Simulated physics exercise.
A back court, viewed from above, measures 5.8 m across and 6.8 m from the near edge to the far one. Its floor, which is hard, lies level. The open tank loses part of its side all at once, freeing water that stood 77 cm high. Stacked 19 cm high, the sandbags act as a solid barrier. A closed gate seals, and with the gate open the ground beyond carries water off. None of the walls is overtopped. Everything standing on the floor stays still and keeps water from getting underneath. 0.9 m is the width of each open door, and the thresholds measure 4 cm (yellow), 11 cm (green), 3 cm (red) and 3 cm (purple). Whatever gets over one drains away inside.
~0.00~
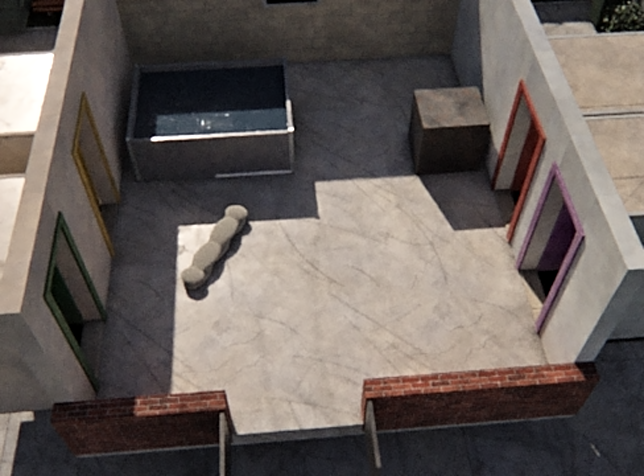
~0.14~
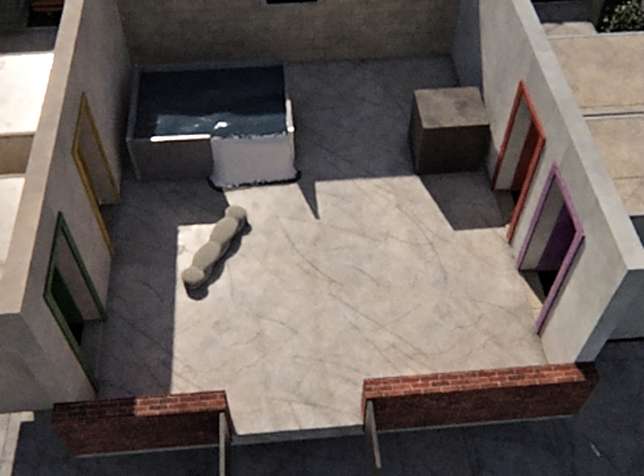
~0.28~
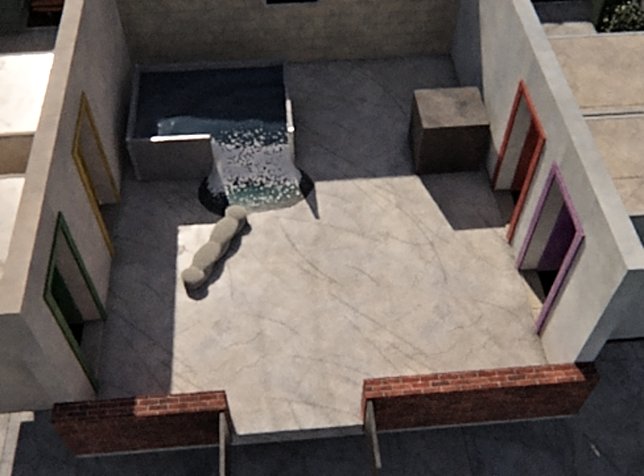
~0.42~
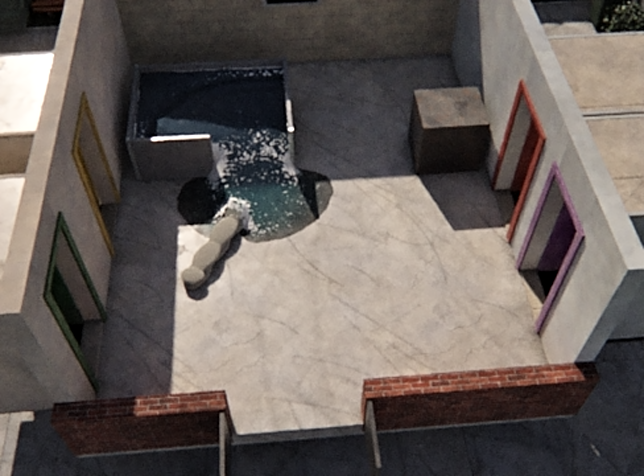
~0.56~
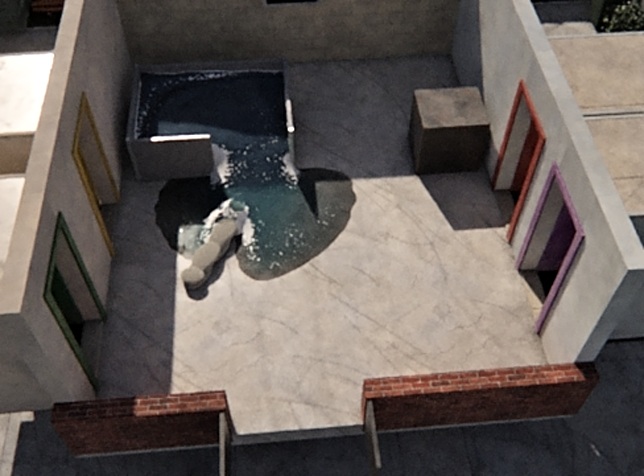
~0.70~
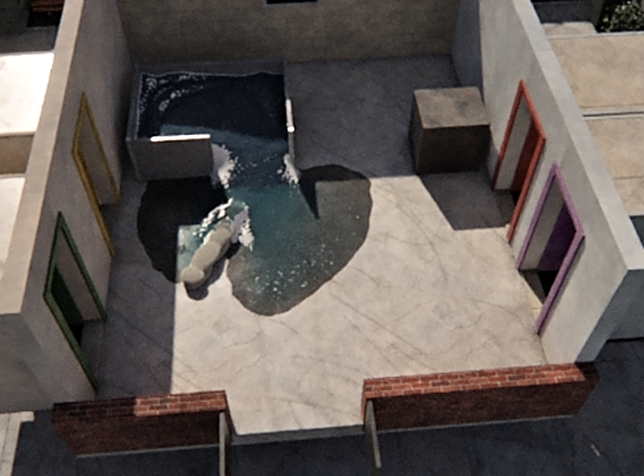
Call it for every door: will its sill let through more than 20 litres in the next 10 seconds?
Yellow door - it will, green door - it will not, red door - it will, purple door - it will.
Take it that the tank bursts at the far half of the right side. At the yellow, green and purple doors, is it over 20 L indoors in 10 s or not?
So yellow stays lower, green stays lower, purple tops it.
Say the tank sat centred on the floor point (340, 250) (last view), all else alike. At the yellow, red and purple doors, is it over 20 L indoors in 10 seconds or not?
With respect to that limit, yellow ends up inside it, red ends up outside it, purple ends up outside it.
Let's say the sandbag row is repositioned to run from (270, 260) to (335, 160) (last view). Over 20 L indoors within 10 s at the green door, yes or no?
Next, green ends up on the high side.
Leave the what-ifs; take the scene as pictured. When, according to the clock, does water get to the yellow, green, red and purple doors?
Doors: Yellow 0.9 s / green 1.2 s / red 2.4 s / purple 2.2 s.
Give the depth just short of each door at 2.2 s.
Depths in centimetres - yellow: 7, green: 10, red: 0, purple: 5.
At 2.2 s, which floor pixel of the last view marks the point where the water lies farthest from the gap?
Somewhere near pixel (555, 390).
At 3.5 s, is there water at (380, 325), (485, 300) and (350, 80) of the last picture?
First spot submerged, second submerged, third not yet wet.
After 1.4 s water covers 40 % of the floor and is deepest (40 cm) near (260, 178); yellow door 5 cm at the sill, 0 L in, green door 12 cm at the sill, 0 L in, red door not reached, purple door not reached.
After 2.2 s water covers 60 % of the floor and is deepest (31 cm) near (249, 213); yellow door 7 cm at the sill, 4 L in, green door 10 cm at the sill, 0 L in, red door not reached, purple door 5 cm at the sill, 0 L in.
After 3.5 s water covers 60 % of the floor and is deepest (26 cm) near (485, 395); yellow door 8 cm at the sill, 20 L in, green door 12 cm at the sill, 1 L in, red door 4 cm at the sill, 4 L in, purple door 15 cm at the sill, 46 L in.
After 6.0 s water covers 75 % of the floor and is deepest (16 cm) near (337, 355); yellow door 7 cm at the sill, 42 L in, green door 7 cm at the sill, 7 L in, red door 5 cm at the sill, 15 L in, purple door 11 cm at the sill, 128 L in.
After 10.0 s water covers 90 % of the floor and is deepest (12 cm) near (478, 181); yellow door 3 cm at the sill, 53 L in, green door 5 cm at the sill, 7 L in, red door 7 cm at the sill, 47 L in, purple door 8 cm at the sill, 239 L in.
